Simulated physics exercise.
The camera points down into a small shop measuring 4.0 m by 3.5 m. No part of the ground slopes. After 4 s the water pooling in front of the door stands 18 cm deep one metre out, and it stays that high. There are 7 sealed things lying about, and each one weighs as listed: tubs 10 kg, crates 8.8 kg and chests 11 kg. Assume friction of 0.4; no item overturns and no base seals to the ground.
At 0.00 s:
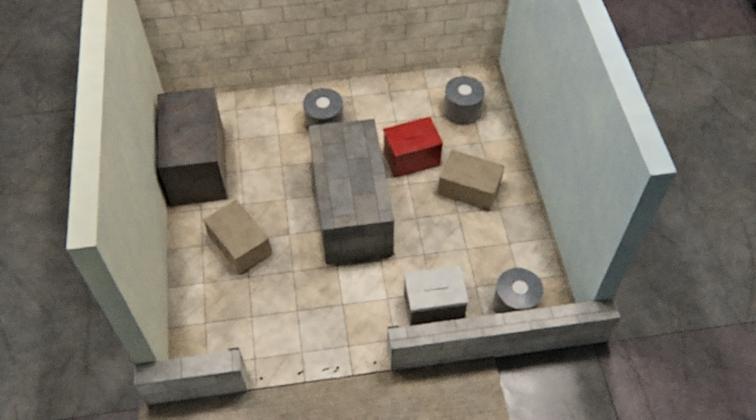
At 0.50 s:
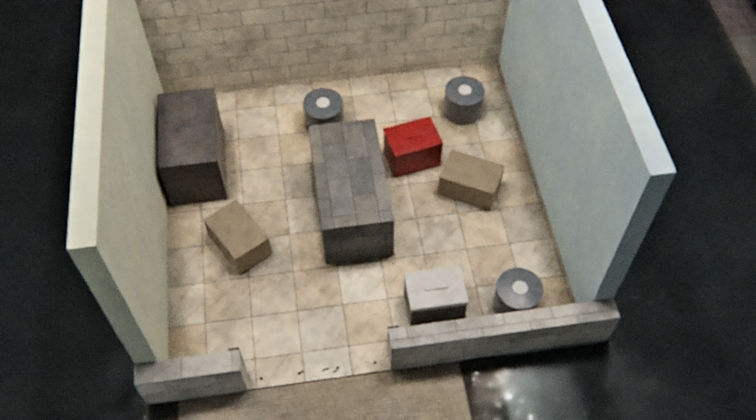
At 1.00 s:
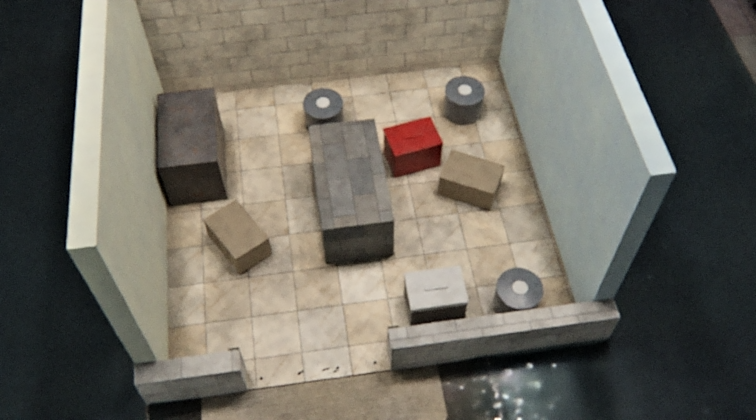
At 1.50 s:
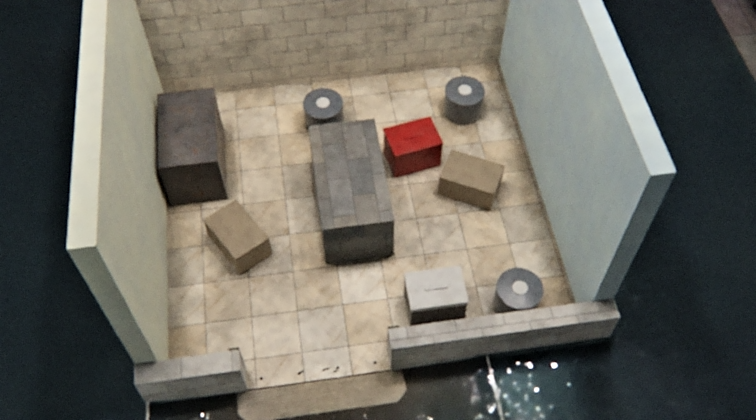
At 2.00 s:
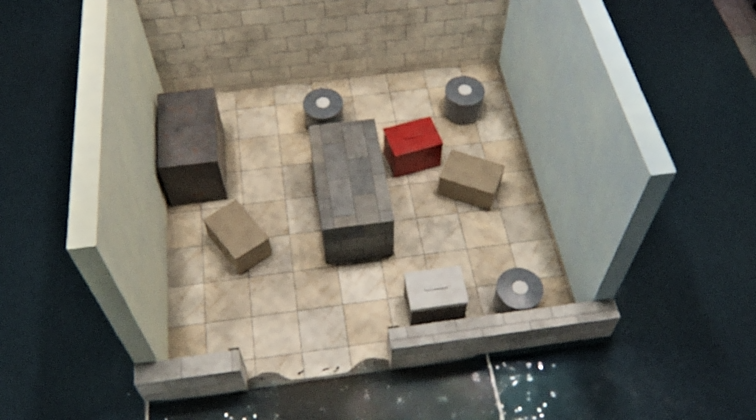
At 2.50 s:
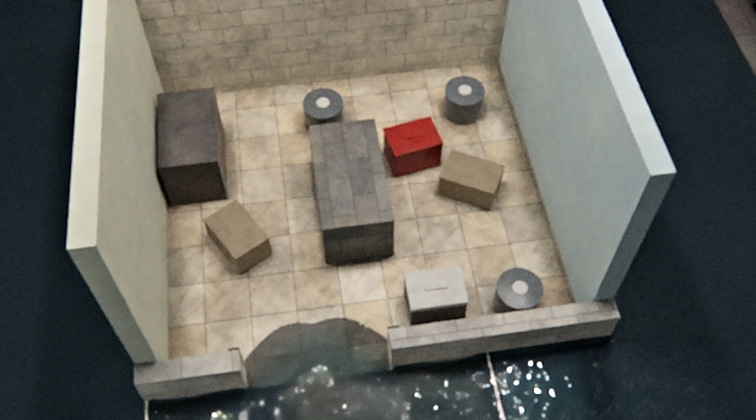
Dark water rises outside a small walled shop and begins spreading through the doorway.
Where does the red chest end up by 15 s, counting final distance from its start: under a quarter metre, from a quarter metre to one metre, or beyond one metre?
Beyond one metre.
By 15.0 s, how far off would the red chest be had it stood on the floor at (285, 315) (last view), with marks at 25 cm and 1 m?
Result: It drifts a great deal.
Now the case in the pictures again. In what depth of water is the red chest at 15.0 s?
I'd put it at about 16 cm.
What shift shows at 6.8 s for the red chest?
Around 0 centimetres.
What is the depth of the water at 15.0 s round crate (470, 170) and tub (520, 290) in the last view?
Close to 14 and 14 centimetres.
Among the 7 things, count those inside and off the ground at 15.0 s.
That would be 7 of them.
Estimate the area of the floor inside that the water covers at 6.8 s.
That flooded area is roughly 10.0 m2.
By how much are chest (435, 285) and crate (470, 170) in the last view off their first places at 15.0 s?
The first is 40 cm from its start, the second 100 cm.
After 3.5 s the red chest is near (413, 136), 0.0 m from its start, aground; 0 afloat.
After 6.8 s the red chest is near (413, 136), 0.0 m from its start, aground; 1 afloat.
After 11.0 s the red chest is near (408, 164), 0.4 m from its start, afloat; 7 afloat.
After 15.0 s the red chest is near (487, 282), 2.0 m from its start, afloat; 7 afloat.
